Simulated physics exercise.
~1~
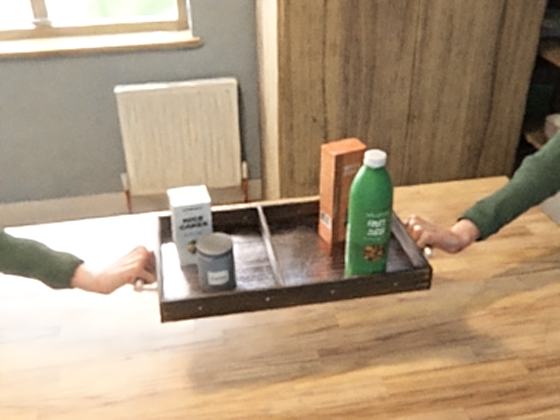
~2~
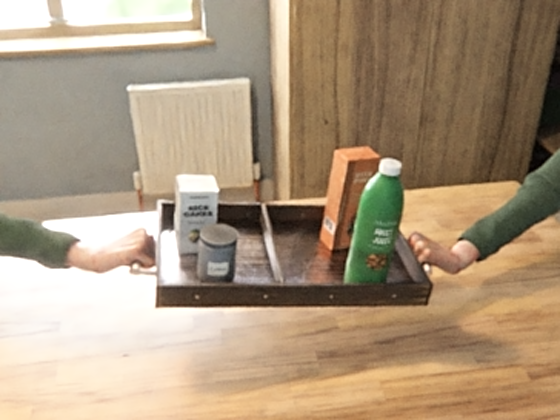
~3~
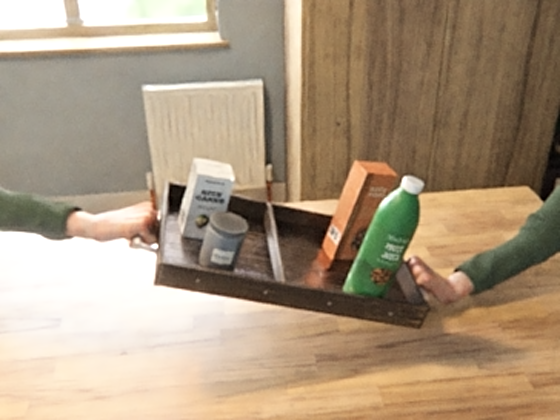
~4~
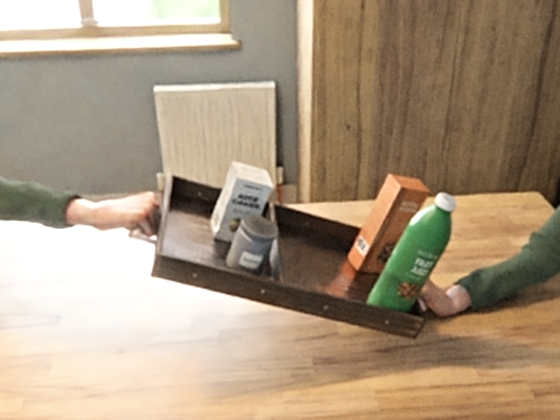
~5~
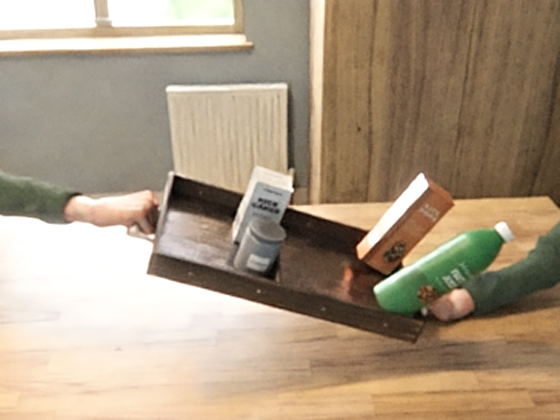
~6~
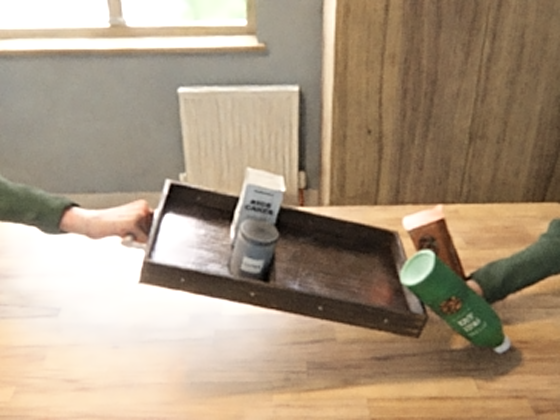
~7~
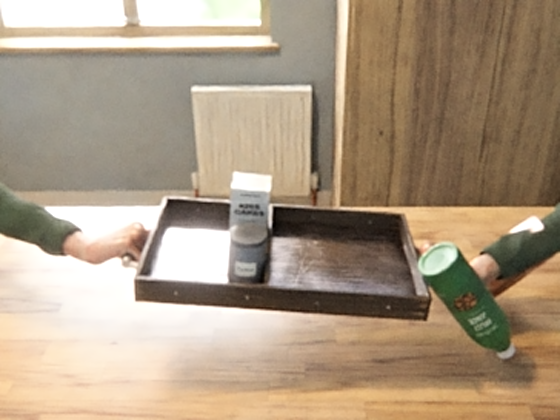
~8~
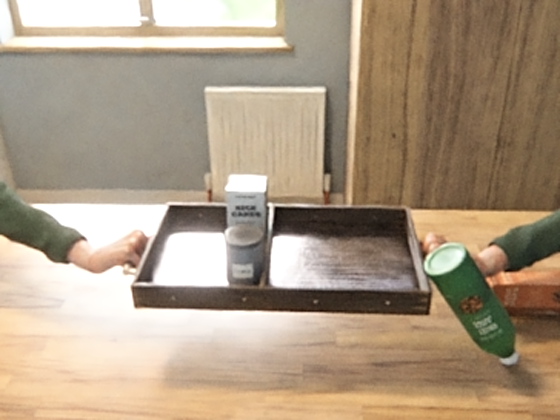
A dark wooden tray is held by a hand at each end above a pale wood table, seen from the front and slightly above, with a radiator and window behind. A white carton and grey jar stand on its left side, an orange carton and green bottle on its right. The hands tip the tray right edge down, and all four items lean and slide right. The bottle and orange carton topple over the right edge, then the tray levels. The white carton and jar remain upright near the crossbar, while the orange carton lies at right and the bottle rests upside down, slanted, off the tray.
